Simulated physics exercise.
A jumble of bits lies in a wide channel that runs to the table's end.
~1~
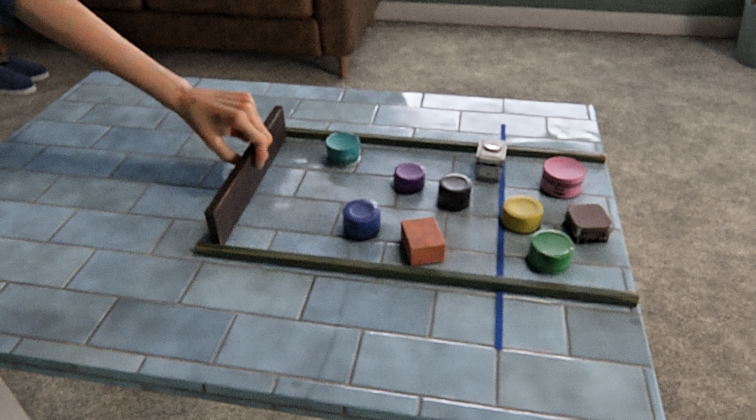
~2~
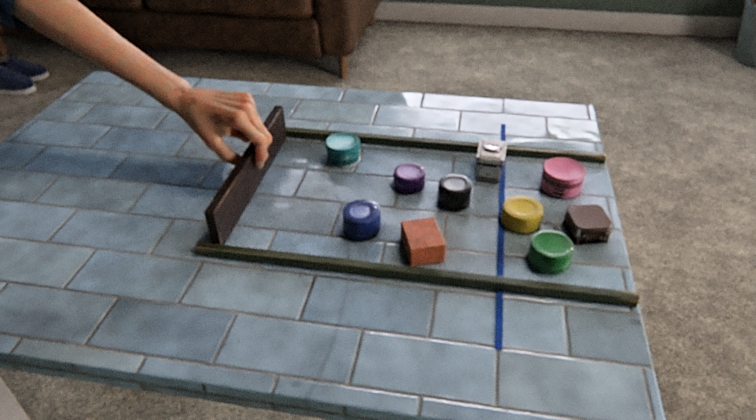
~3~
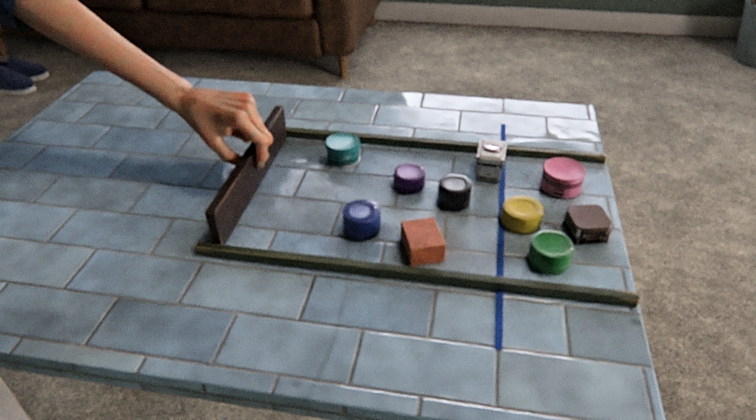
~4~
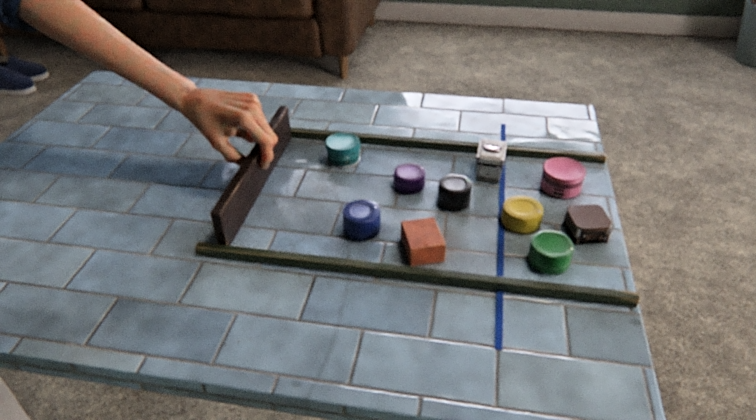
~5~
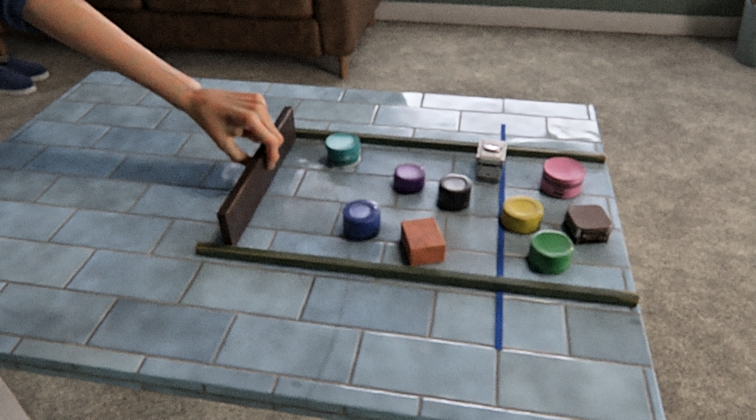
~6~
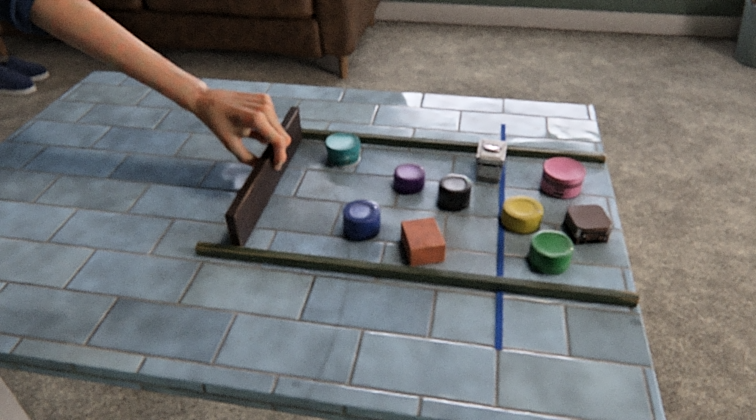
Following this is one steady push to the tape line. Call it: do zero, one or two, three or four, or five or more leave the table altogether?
Zero.
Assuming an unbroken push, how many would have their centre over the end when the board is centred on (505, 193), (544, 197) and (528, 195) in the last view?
0; 2; 0.
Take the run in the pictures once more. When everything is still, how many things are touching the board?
5 touch it.
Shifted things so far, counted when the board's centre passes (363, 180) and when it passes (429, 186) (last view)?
Counts: 2 and 5.
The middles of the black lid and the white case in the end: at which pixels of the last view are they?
Final positions - black lid around (519, 204), white case around (555, 166).
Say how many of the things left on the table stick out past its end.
The total would be 0.
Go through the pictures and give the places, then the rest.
The first frame shows brown case (587, 224); pink tub (563, 178); green lid (551, 252); board (252, 169); tape (502, 211).
The second frame shows pink tub (562, 178); purple lid (409, 178).
The third frame shows green lid (551, 252); black lid (455, 192).
The fourth frame shows brown case (587, 224); white case (491, 160).
The fifth frame shows pink tub (562, 178); board (262, 170).
The sixth frame shows brown case (587, 224); pink tub (562, 178); green lid (551, 252); board (269, 171); tape (502, 211).
A little later, none off yet; brown case at rest near (587, 224); pink tub at rest near (562, 178); green lid at rest near (551, 252).
When it is over, the number that fall off is zero.
